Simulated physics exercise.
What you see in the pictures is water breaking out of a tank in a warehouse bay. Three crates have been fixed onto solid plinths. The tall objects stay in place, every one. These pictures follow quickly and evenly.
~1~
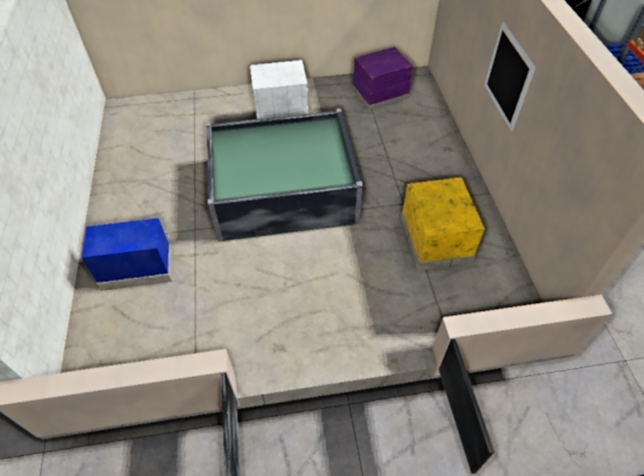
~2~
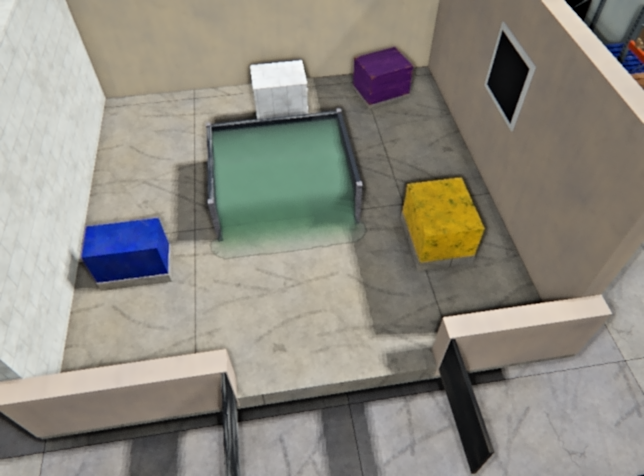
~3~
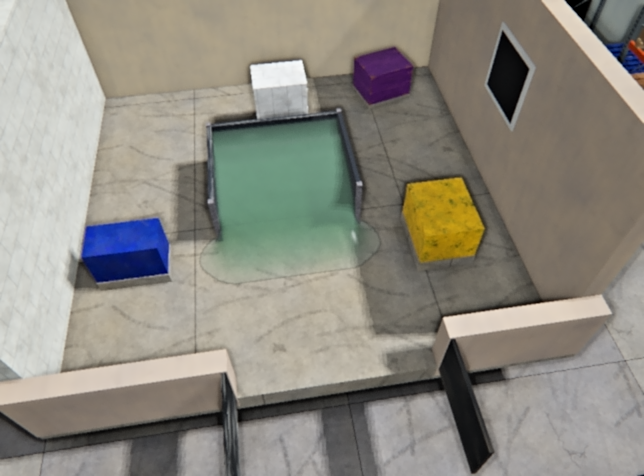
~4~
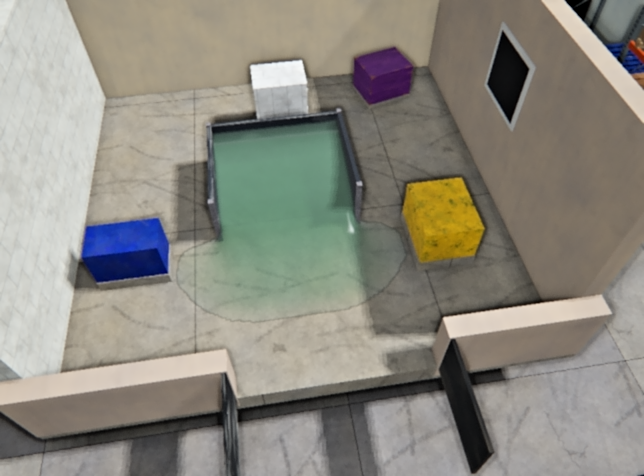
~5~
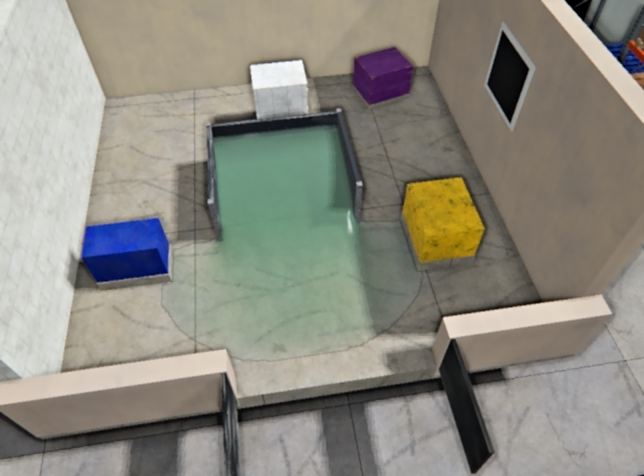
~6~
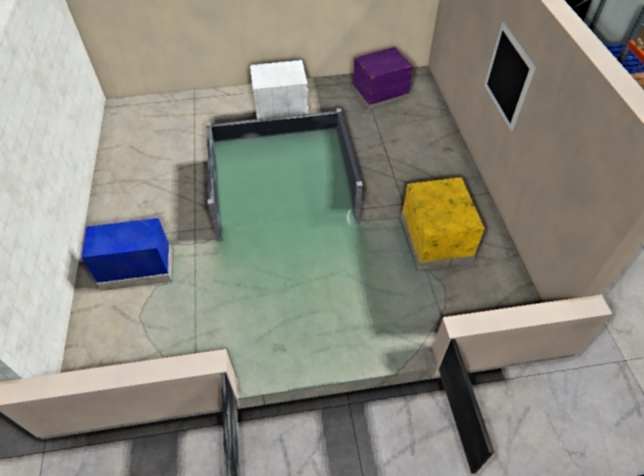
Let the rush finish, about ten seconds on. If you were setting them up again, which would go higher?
The blue crate remains clear of the water all along; the yellow crate remains clear of the water all along; the purple crate remains clear of the water all along.
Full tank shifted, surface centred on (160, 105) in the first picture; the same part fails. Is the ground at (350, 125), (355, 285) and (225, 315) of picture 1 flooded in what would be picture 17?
Taking the three spots in order: Bare, swamped, swamped.
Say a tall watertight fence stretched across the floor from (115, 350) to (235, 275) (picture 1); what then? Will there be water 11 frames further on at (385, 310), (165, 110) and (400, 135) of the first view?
Taking the three spots in order: Soaked, spared, spared.
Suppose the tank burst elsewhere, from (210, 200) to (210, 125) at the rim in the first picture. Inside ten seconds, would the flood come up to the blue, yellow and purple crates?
My guess is blue crate goes wet, yellow crate remains untouched, and purple crate goes wet.
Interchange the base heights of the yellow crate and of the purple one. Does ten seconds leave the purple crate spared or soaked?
The purple crate is not reached.
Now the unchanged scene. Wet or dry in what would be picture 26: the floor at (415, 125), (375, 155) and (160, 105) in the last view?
Status by point, in sequence: Unwetted; unwetted; unwetted.
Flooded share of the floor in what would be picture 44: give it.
Some 65 in a hundred.
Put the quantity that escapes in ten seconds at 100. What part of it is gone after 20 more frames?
Close to 75 %.
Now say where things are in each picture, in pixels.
The first frame shows the open tank at (280, 158) is whole and still.
In the second frame, the front is at (215, 243), out from the gap at (288, 220).
In the third frame, water pours out at (288, 221) and has run to (207, 258).
In the fourth frame, the front is at (198, 294), out from the gap at (289, 222).
In the fifth frame, water pours out at (289, 222) and has run to (229, 349).
In the sixth frame, water pours out at (289, 222) and has run to a hidden place.
A moment on, water covers 30 % of the floor; the blue crate water round its plinth, the yellow crate water round its plinth, the purple crate not reached.
Next, water covers 35 % of the floor; the blue crate water round its plinth, the yellow crate water round its plinth, the purple crate not reached.
Then, water covers 45 % of the floor; the blue crate water round its plinth, the yellow crate water round its plinth, the purple crate not reached.
Later, water covers 65 % of the floor; the blue crate water round its plinth, the yellow crate water round its plinth, the purple crate water round its plinth.
In the end, water covers 85 % of the floor; the blue crate stayed above the water, the yellow crate stayed above the water, the purple crate stayed above the water.
